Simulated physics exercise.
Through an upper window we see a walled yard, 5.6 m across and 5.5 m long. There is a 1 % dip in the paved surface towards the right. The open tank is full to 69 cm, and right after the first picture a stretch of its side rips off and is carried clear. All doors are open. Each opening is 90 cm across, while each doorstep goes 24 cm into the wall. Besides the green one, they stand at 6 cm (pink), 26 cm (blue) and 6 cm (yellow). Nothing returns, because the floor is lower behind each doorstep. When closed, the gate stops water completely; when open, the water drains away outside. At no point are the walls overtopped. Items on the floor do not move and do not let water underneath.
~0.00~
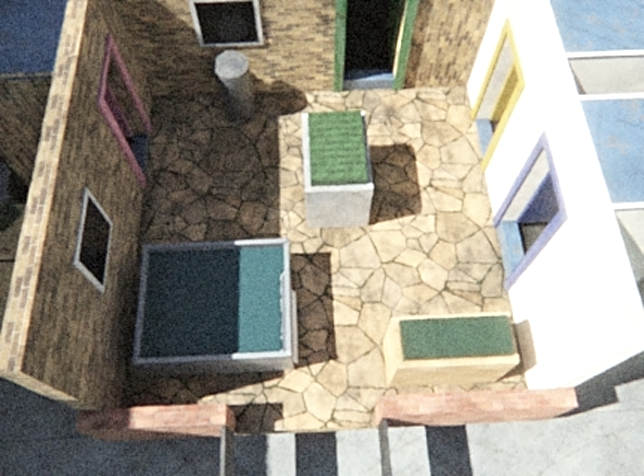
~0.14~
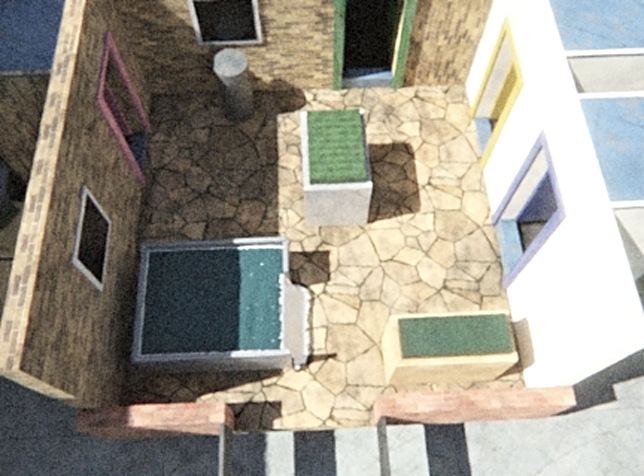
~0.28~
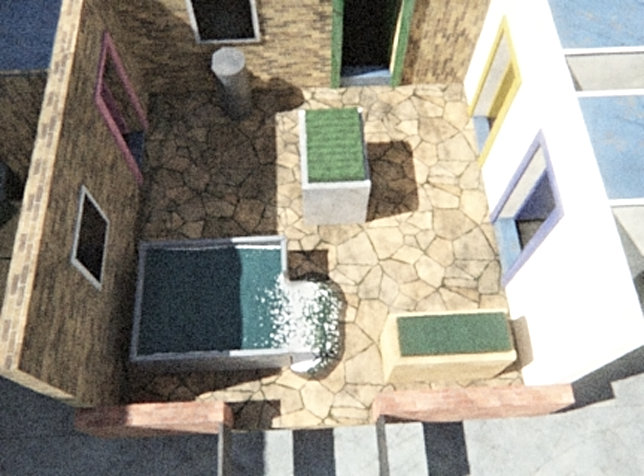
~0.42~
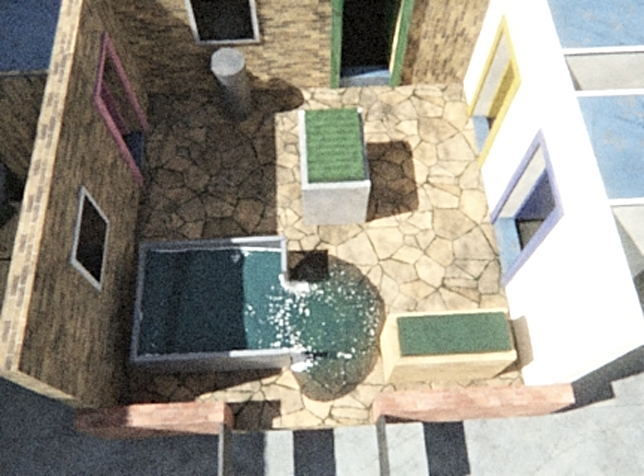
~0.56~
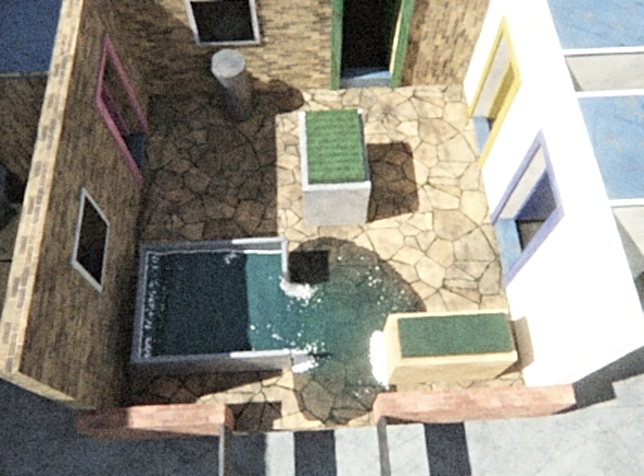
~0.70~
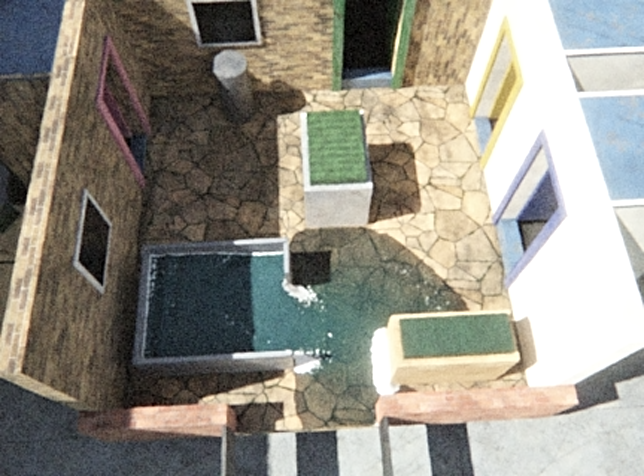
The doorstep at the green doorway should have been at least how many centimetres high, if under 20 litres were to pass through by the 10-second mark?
At least some 9 cm.
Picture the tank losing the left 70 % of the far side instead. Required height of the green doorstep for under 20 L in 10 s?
That way, roughly 6.0 cm.
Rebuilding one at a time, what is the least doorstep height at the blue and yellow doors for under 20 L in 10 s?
About 22 cm at blue and 9.5 cm at yellow.
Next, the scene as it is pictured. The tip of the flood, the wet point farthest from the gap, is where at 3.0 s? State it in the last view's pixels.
At about (467, 88).
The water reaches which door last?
Pink, last of all.
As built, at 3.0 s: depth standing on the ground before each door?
Depth (cm): Pink 0 / blue 23 / green 0 / yellow 8.
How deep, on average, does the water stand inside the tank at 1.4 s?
Some 40 cm.
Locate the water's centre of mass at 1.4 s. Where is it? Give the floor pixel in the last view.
The water is centred around (301, 319) in the last picture's pixels.
After 1.4 s water covers 30 % of the floor, deepest (40 cm) near (382, 353); it has not reached the green door.
After 3.0 s water covers 40 % of the floor, deepest (30 cm) near (520, 346); it has not reached the green door.
After 10.0 s water covers 90 % of the floor, deepest (10 cm) near (479, 147); 8 cm at the green door, 0 litres in over its 25 cm doorstep.
At the green door as built, the water arrived by 3.3 s and peaked near 13 cm at 6.4 s.
Run again over the same 10 s with other heights there, 38 litres in over 7.5 cm, 11 litres over 10 cm. The limit of 20 litres is kept from about 9 cm up.
